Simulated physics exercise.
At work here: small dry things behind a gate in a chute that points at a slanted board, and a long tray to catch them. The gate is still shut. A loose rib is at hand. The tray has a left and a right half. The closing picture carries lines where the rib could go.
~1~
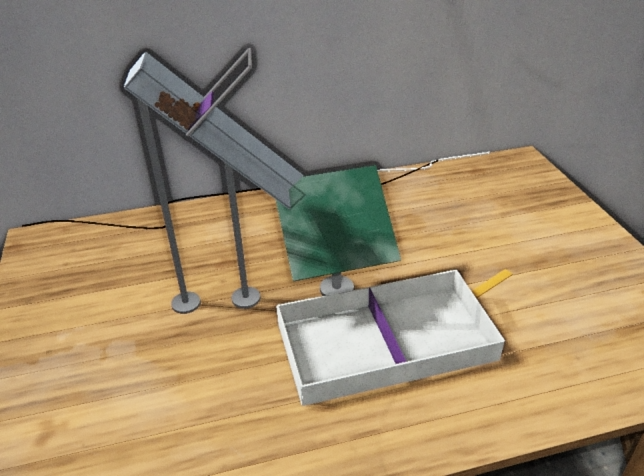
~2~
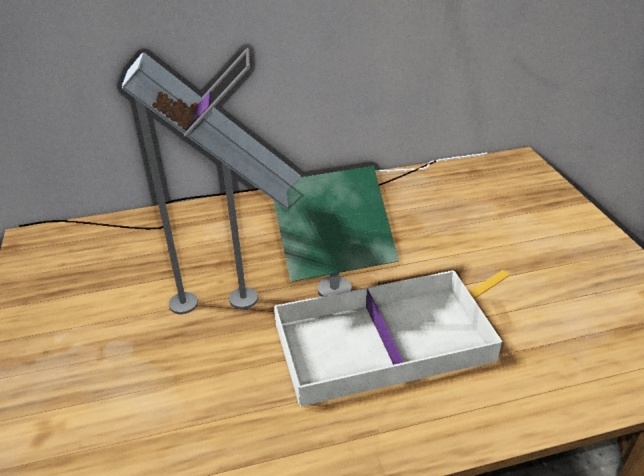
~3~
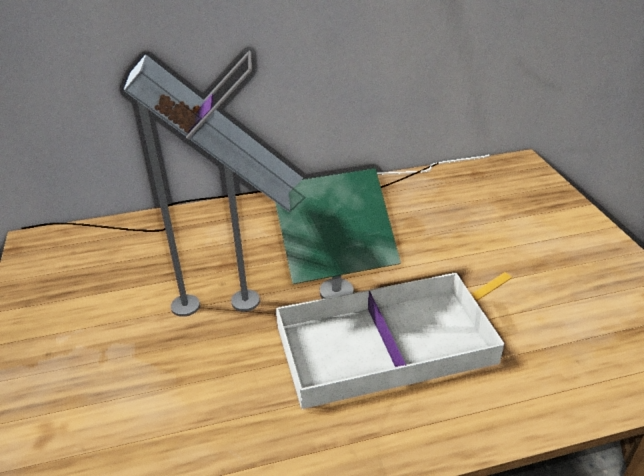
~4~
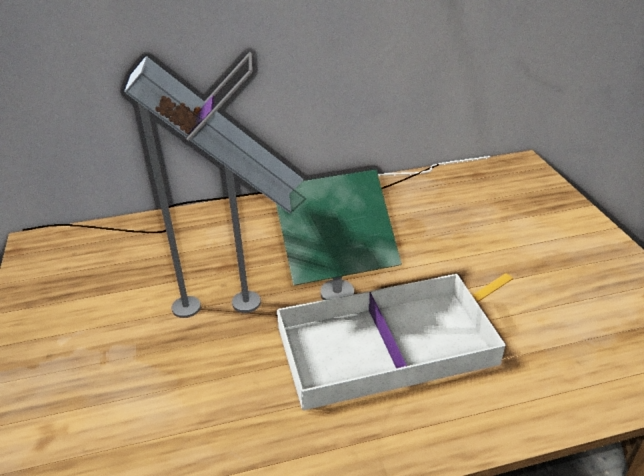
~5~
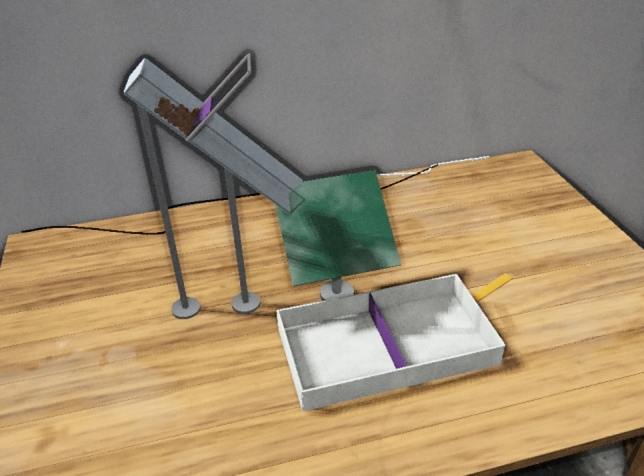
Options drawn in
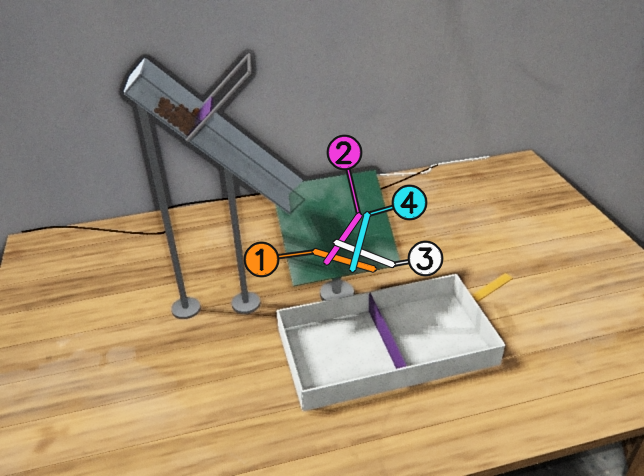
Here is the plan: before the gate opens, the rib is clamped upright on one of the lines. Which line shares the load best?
Use line 3.
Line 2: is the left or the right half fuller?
Left.
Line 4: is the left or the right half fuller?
More lands on the left.
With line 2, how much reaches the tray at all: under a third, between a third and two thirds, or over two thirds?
Over two thirds.
On the marked copy, line 1 from (315, 251) to (373, 268); line 2 from (358, 215) to (326, 262); line 3 from (336, 242) to (392, 264); line 4 from (367, 214) to (352, 269).
For line 1, of what is caught, only a few in the left half, all but a few in the right.
For line 2, of what is caught, the bulk in the left half, a small share in the right.
For line 3, of what is caught, close to a third in the left half, close to two thirds in the right.
For line 4, of what is caught, all but a few in the left half, a small share in the right.
